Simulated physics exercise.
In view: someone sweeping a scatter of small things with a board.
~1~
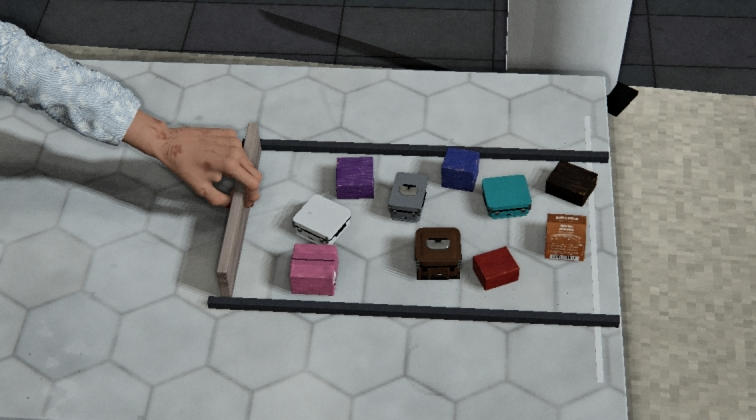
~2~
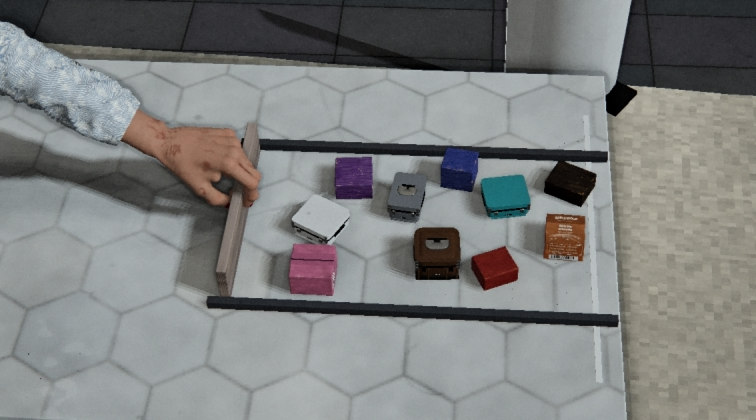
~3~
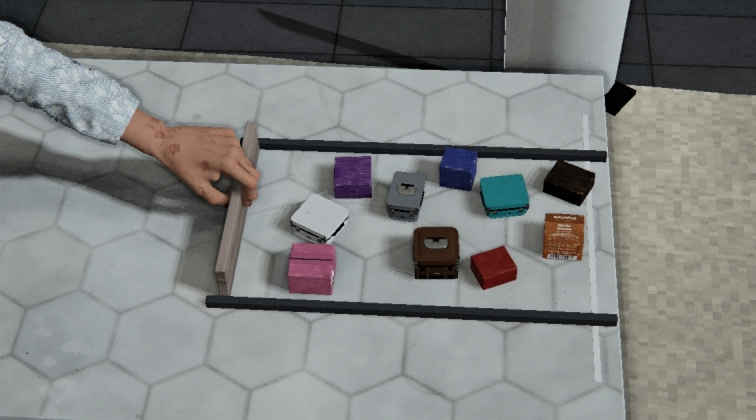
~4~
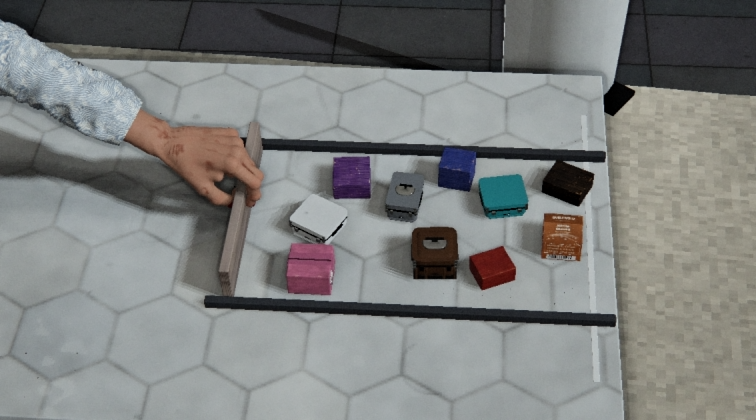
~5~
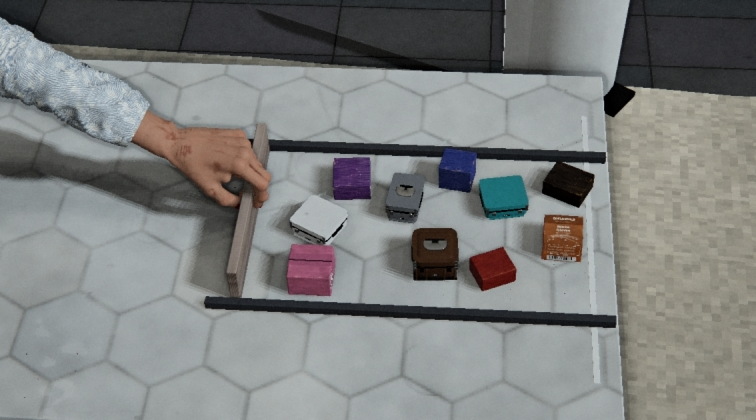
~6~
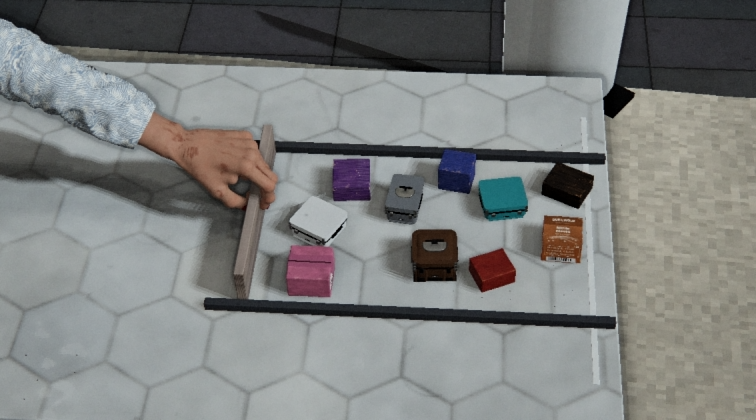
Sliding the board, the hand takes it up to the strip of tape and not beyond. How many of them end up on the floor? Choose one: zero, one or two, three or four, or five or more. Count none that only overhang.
Five or more.
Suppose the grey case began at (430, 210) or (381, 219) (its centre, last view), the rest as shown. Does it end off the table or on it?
One after the other: It ends up falling; it ends up falling.
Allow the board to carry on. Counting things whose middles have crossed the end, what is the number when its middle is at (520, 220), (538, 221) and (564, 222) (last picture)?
Over the end: 2, 3, 7.
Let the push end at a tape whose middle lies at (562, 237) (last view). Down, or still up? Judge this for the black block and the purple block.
Black block - gone; purple block - safe.
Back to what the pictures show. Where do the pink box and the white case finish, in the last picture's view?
Reading them off: First (616, 296); then (612, 226).
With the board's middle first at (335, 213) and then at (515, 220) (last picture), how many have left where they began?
By then 3, and later 10.
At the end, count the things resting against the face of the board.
In contact: 3.
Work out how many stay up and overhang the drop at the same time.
As for overhanging, the count is 3.
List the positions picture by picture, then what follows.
In the first frame, black block (571, 183); orange box (566, 237); turquoise case (506, 198); board (241, 207); tape (593, 237).
In the second frame, orange box (564, 237); blue block (459, 170).
In the third frame, turquoise case (504, 197); white case (320, 222).
In the fourth frame, black block (568, 183); board (242, 207).
In the fifth frame, orange box (562, 238); grey case (406, 199).
In the sixth frame, black block (568, 185); orange box (562, 239); turquoise case (503, 199); board (256, 210); tape (589, 238).
Soon after, none off yet; black block at rest near (568, 185); orange box at rest near (562, 239); turquoise case at rest near (503, 199).
After that, none off yet; black block displaced a little near (590, 183); orange box at rest near (563, 239); turquoise case displaced about its own width near (546, 200).
And then, one off so far; black block off the edge; orange box tilting a little near (621, 234); turquoise case tilting well over near (633, 218).
In the end, the number that fall off is five or more; gone, grey case, brown case, blue block, red block, turquoise case, orange box and black block.
